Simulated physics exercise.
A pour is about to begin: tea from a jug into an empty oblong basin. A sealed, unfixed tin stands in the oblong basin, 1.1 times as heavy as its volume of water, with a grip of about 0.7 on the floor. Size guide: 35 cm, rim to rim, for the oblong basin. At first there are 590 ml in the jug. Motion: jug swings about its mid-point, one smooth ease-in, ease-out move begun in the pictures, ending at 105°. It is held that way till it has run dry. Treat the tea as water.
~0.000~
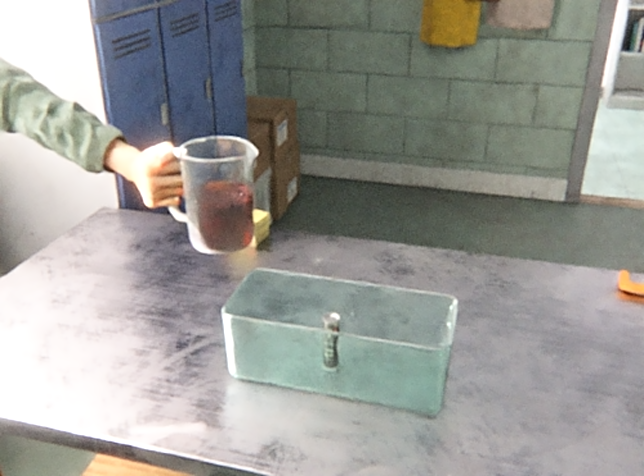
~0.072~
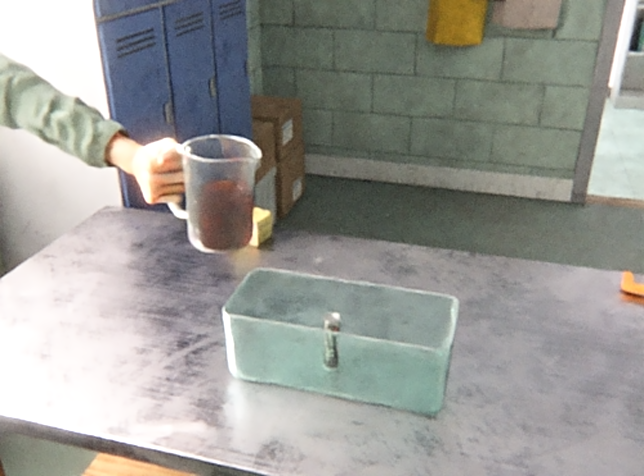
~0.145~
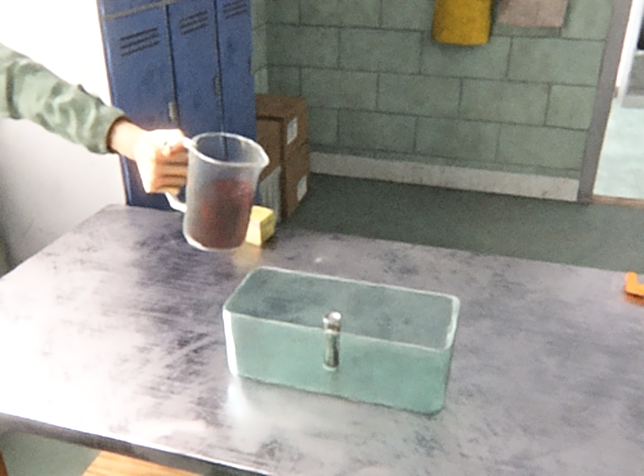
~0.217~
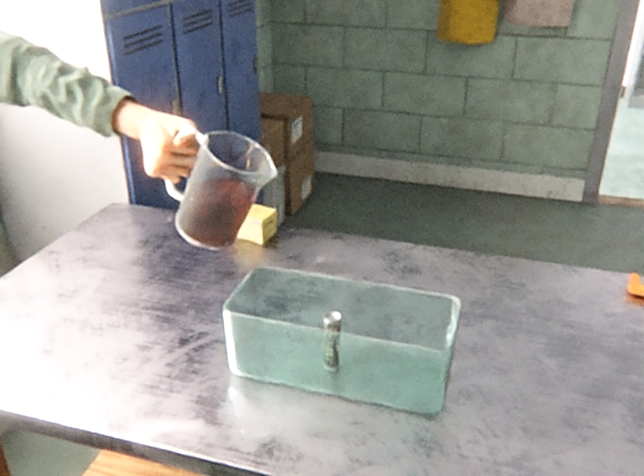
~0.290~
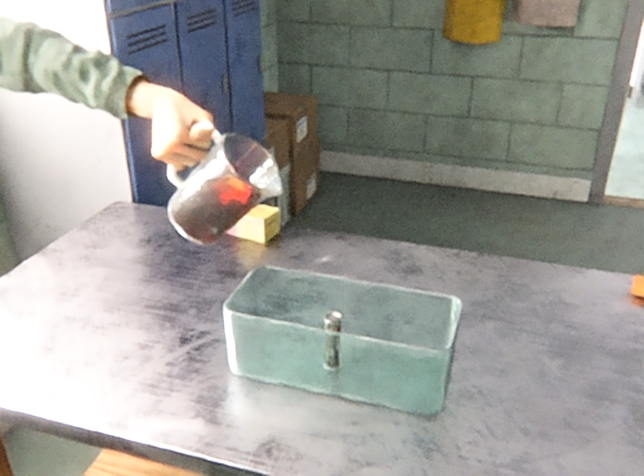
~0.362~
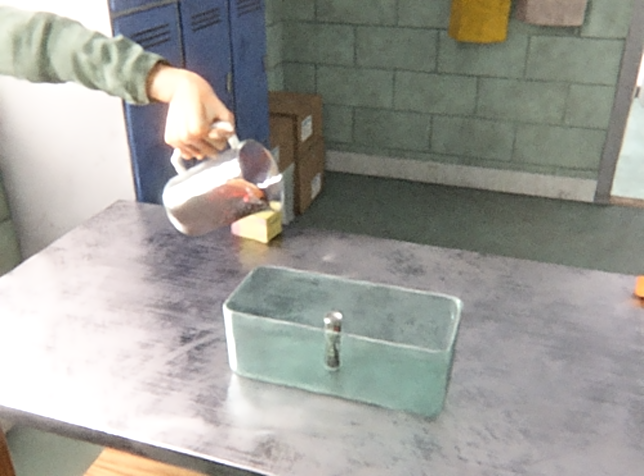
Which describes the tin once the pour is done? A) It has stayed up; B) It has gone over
It has gone over.
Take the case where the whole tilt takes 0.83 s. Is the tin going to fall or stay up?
It tumbles over, then.
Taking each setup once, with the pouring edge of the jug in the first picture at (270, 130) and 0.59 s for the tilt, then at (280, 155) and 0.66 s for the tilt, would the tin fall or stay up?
In the first try it remains standing; in the second it remains standing.
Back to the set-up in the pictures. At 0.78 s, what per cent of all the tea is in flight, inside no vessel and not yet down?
About 22 percent.
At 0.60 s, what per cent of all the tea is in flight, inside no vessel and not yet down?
Close to 28 per cent, I'd say.
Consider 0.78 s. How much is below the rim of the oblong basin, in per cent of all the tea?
I reckon close to 56 per cent.
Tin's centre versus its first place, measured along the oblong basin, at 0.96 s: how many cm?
Close to 11 cm.
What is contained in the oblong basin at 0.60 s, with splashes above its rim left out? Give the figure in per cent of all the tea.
About 7 per cent.
Then, 0.60 s in, the tilt is 103° and 66 per cent is still to pour; the tin stands where it began.
Then, 0.78 s in, the tilt is 105° and 22 per cent is still to pour; the tin leans 6°.
Then, 0.96 s in, the tilt is 105° and 5 per cent is still to pour; the tin lies on its side.
Then, 1.16 s in, the tilt is 105° and 1 per cent is still to pour; the tin lies on its side.
Finally, the tin lies on its side.
